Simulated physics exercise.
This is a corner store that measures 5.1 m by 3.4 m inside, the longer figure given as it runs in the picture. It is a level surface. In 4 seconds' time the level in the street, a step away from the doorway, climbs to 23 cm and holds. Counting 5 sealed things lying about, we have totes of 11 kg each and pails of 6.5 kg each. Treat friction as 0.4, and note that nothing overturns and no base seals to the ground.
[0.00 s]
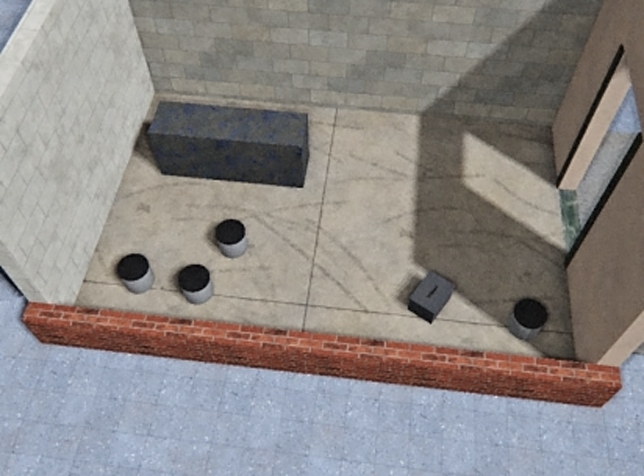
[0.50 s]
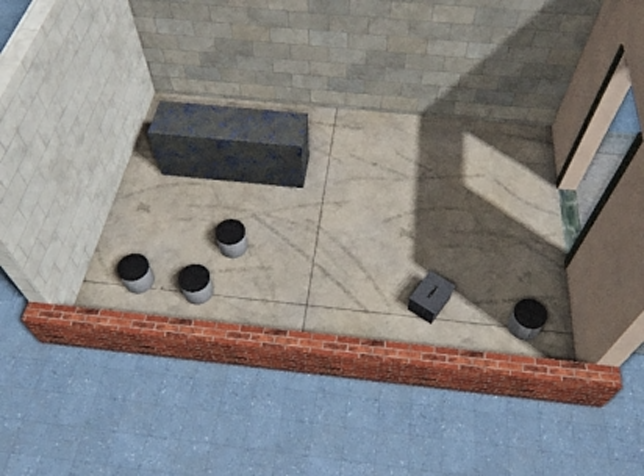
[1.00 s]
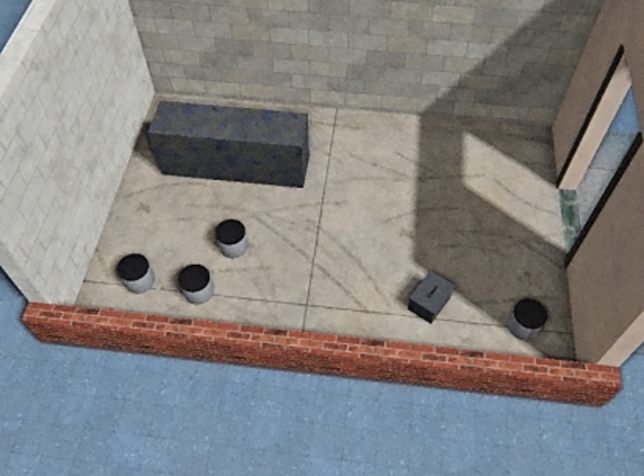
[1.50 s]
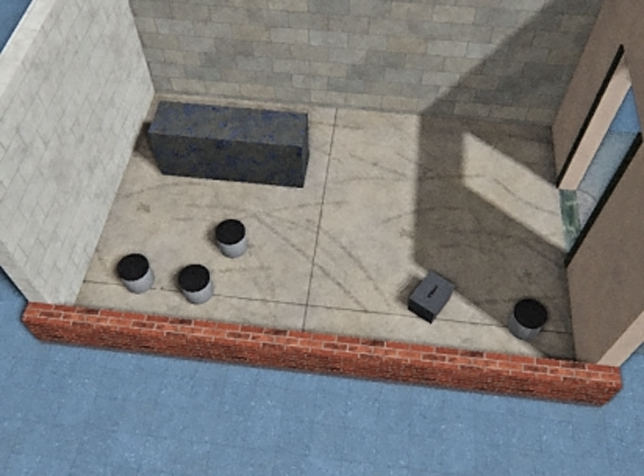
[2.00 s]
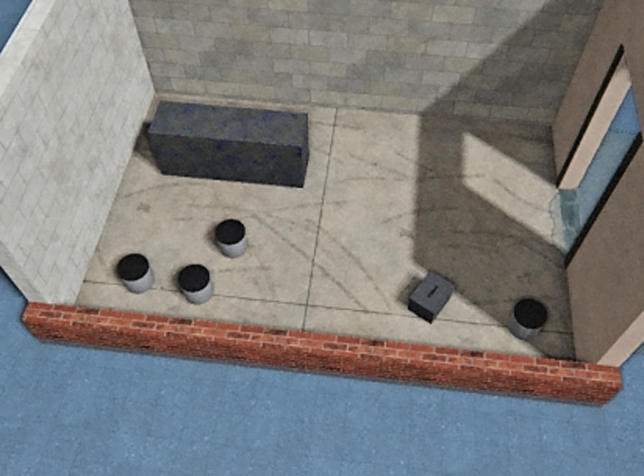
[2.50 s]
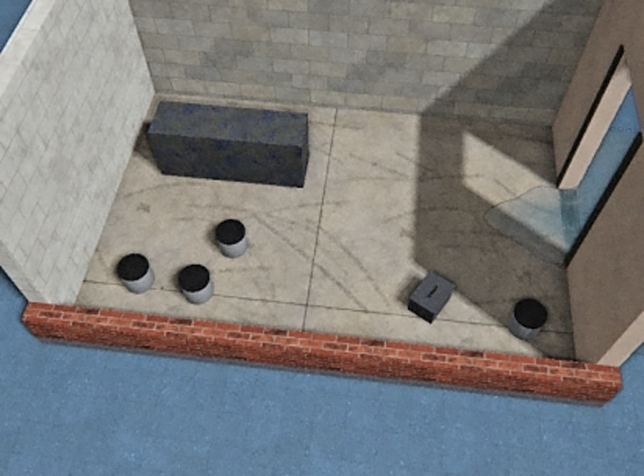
A small walled room with a dark counter, four round pails and a dark box stands open to view above a paved street. The paving outside turns steadily bluer as water covers it, then a thin sheet of water slips through the doorway on the right onto the floor. Nothing inside shifts.
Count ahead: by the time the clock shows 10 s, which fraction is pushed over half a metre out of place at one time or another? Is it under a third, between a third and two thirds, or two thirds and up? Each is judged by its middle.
The share moved is under one out of three.
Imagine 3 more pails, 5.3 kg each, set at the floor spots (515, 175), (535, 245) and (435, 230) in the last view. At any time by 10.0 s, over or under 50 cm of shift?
Well, it goes below, above, above.
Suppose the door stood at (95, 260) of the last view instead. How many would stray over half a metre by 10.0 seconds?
So the tally would be 5.
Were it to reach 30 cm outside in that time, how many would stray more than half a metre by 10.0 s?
The count would be 3.
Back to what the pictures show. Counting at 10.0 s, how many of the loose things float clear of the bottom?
I'd say 3 of them.
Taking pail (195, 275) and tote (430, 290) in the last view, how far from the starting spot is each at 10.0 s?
5 cm, 0 cm.
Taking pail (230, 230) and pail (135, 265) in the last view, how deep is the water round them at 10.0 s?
Around 12 cm and 12 cm.
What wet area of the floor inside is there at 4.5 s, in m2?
About 8.0 m2.
After 3.5 s 0 of 5 are over 50 cm from their spots; 0 afloat.
After 4.5 s 0 of 5 are over 50 cm from their spots; 0 afloat.
After 7.0 s 0 of 5 are over 50 cm from their spots; 0 afloat.
After 10.0 s 1 of 5 are over 50 cm from their spots, and 1 have been at some point; 3 afloat.
